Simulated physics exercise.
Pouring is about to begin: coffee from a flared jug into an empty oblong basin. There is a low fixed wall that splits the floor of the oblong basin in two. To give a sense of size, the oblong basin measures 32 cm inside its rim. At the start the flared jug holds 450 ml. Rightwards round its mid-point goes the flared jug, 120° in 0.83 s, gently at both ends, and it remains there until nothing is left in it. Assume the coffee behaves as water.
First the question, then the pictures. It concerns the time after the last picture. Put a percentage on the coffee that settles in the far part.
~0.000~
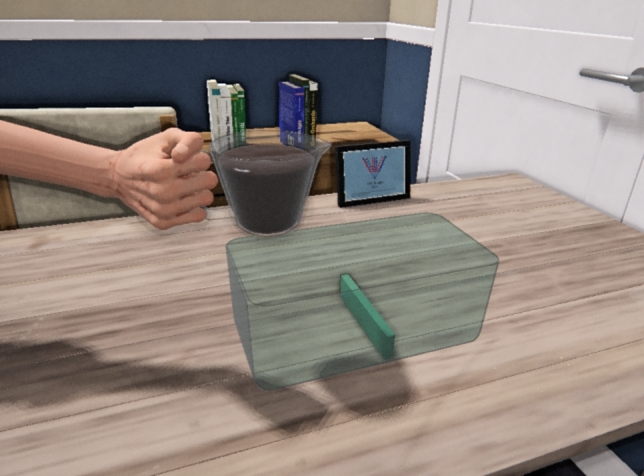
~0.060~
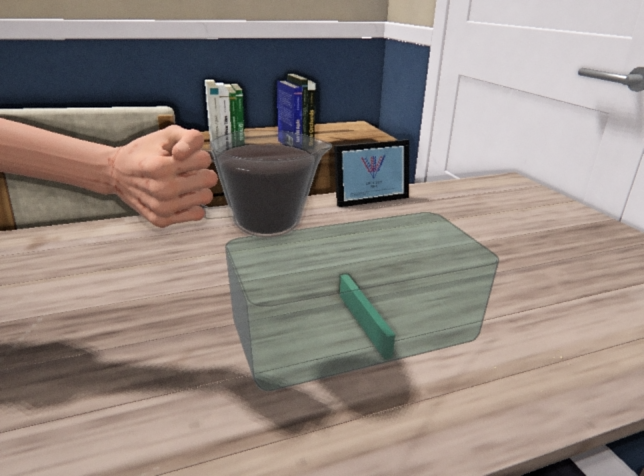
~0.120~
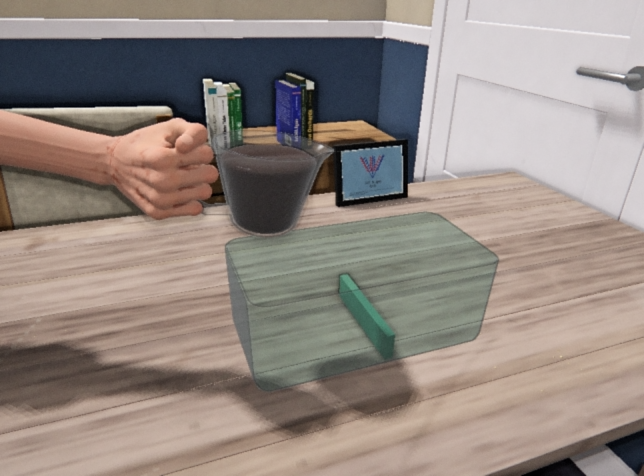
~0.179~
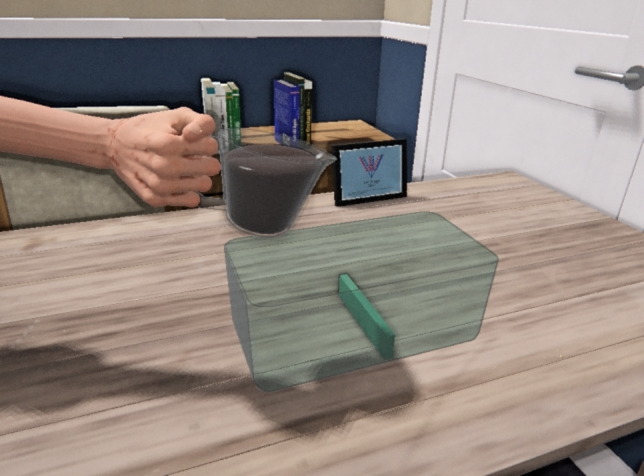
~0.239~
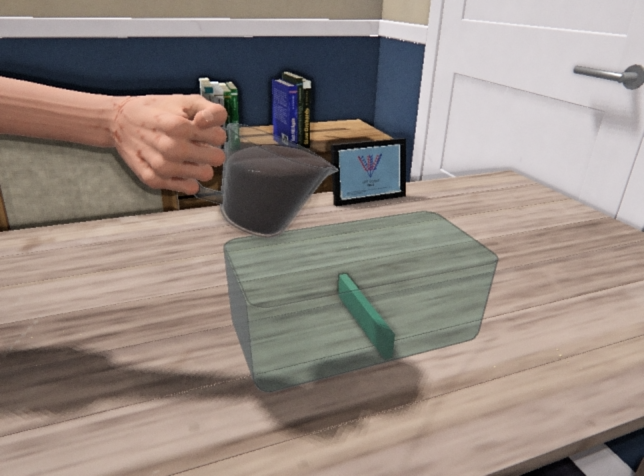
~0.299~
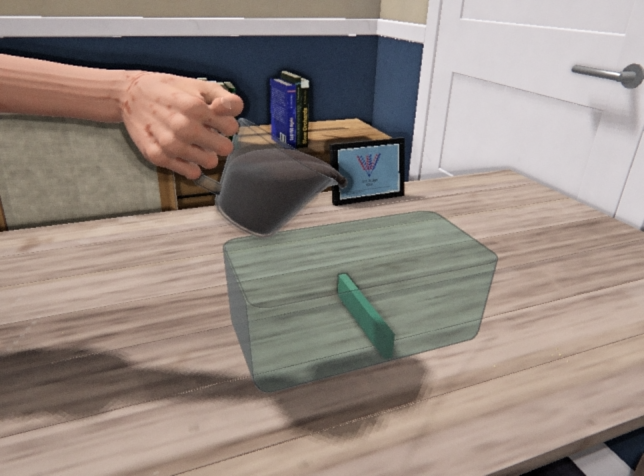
Roughly 26 per cent ends up there.
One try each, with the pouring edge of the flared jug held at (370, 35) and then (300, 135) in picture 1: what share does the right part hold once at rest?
80 in a hundred, followed by 5 in a hundred.
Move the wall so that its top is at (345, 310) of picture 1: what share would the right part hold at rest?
Then it comes to around 55 per cent.
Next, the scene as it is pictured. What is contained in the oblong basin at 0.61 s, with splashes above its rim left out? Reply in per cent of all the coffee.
About 58 per cent.
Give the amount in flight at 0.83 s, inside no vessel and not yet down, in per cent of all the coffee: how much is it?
Around 2 percent of it is airborne.
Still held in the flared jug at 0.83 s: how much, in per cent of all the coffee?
Around 0 in a hundred.
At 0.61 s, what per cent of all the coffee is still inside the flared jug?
Roughly 24 per cent.
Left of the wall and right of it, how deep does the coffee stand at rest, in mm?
About 14 mm left, about 6 mm right.
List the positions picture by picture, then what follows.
In the first frame, it leans 0°; its right rim is at (330, 141); the coffee meets the walls at (217, 160) and (312, 152); the oblong basin's rim runs from (236, 272) to (466, 236); the wall's top is at (366, 303).
In the second frame, it leans 2°; its right rim is at (331, 143); the coffee meets the walls at (217, 159) and (312, 153).
In the third frame, it leans 6°; its right rim is at (333, 148); the coffee meets the walls at (220, 158) and (314, 155).
In the fourth frame, it leans 13°; its right rim is at (335, 156); the coffee meets the walls at (224, 158) and (319, 157).
In the fifth frame, it leans 23°; its right rim is at (337, 167); the coffee meets the walls at (226, 162) and (329, 160).
In the sixth frame, it leans 34°; its right rim is at (337, 181); the coffee meets the walls at (227, 170) and (331, 172); 5 per cent is over the edge.
By 0.61 s the tilt is 100° and 25 per cent is still to pour, 36 is left of the wall and 21 right of it.
By 0.83 s the tilt is 120° and 0 per cent is still to pour, 75 is left of the wall and 23 right of it.
By 1.07 s the tilt is 120° and 0 per cent is still to pour, 73 is left of the wall and 27 right of it.
By 1.33 s the tilt is 120° and 0 per cent is still to pour, 73 is left of the wall and 27 right of it.
At rest 73 per cent lies left of the wall, 26 right of it and 1 outside.
